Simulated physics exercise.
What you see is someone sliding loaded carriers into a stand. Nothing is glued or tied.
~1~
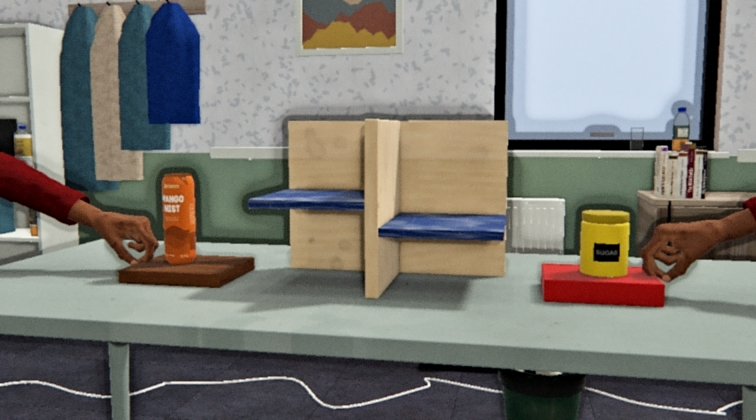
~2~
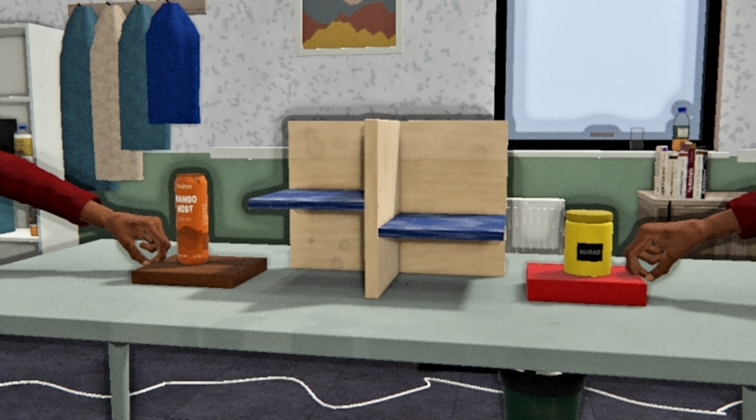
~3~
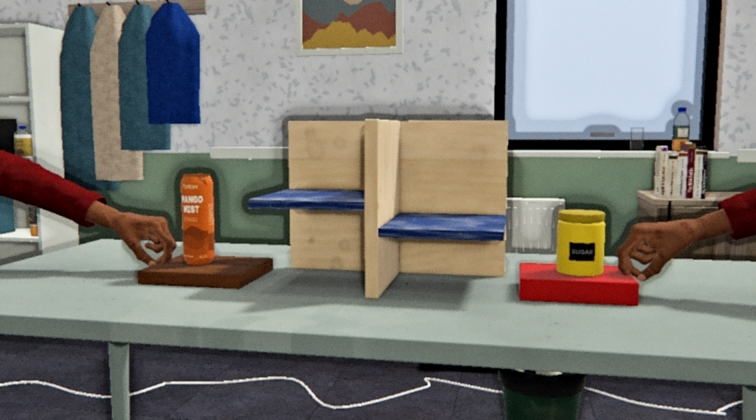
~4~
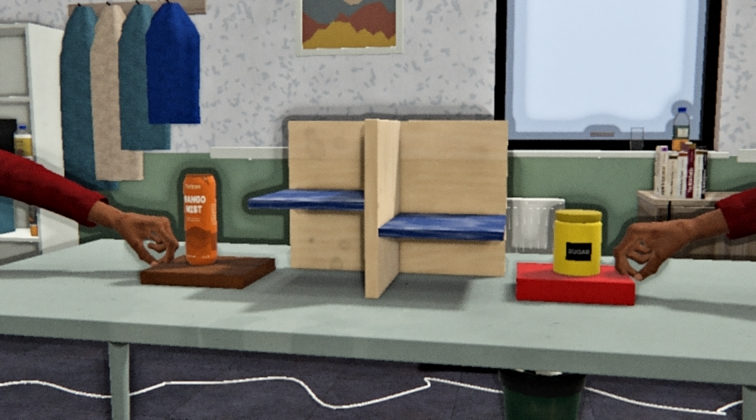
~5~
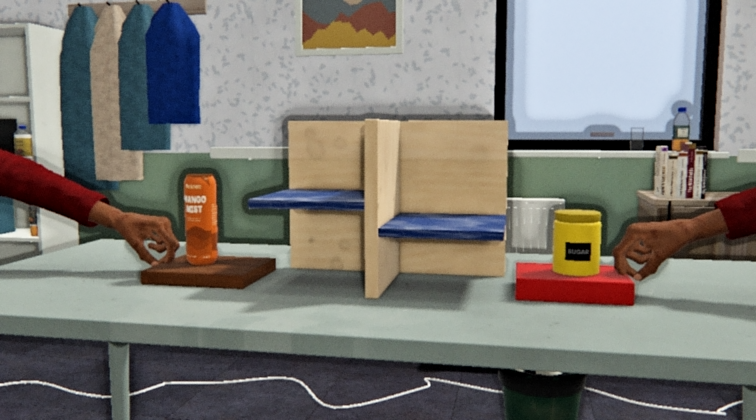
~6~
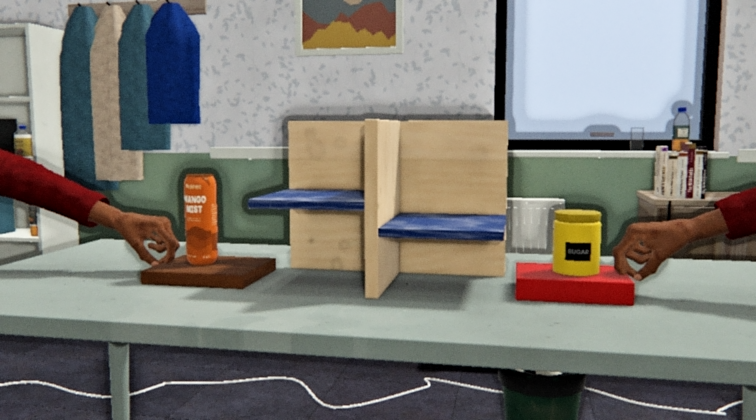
Two hands slid a brown board carrying an orange can and a red tray carrying a yellow jar a short way inward from either side of a wooden stand with blue shelves, then stayed still.
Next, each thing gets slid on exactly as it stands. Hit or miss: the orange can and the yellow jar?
At the end, the orange can does not fit. The yellow jar does not fit.
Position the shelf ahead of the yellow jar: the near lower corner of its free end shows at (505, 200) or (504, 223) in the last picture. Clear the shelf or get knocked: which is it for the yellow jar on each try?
Free, hit.
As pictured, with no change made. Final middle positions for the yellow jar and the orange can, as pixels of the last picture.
In order: (564, 271); (240, 255).
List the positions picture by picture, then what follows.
The first picture shows hands sliding the things forward; orange can (180, 219); yellow jar (604, 243); red tray (598, 284).
The second picture shows hands sliding the things forward; yellow jar (588, 242); shelf (384, 203).
The third picture shows hands sliding the things forward; orange can (198, 219); brown board (208, 270).
The fourth picture shows hands sliding the things forward; yellow jar (577, 242); red tray (571, 283).
The fifth picture shows hands sliding the things forward; orange can (201, 219); shelf (384, 203).
The sixth picture shows hands sliding the things forward; orange can (201, 219); yellow jar (576, 242); brown board (212, 270).
Then, 1.72 s past the last view, orange can leaning 46° off how it started near (256, 224); yellow jar pushed back on its carrier near (528, 241).
Finally, the orange can is knocked back, near (241, 255); the yellow jar is knocked back, near (564, 272).
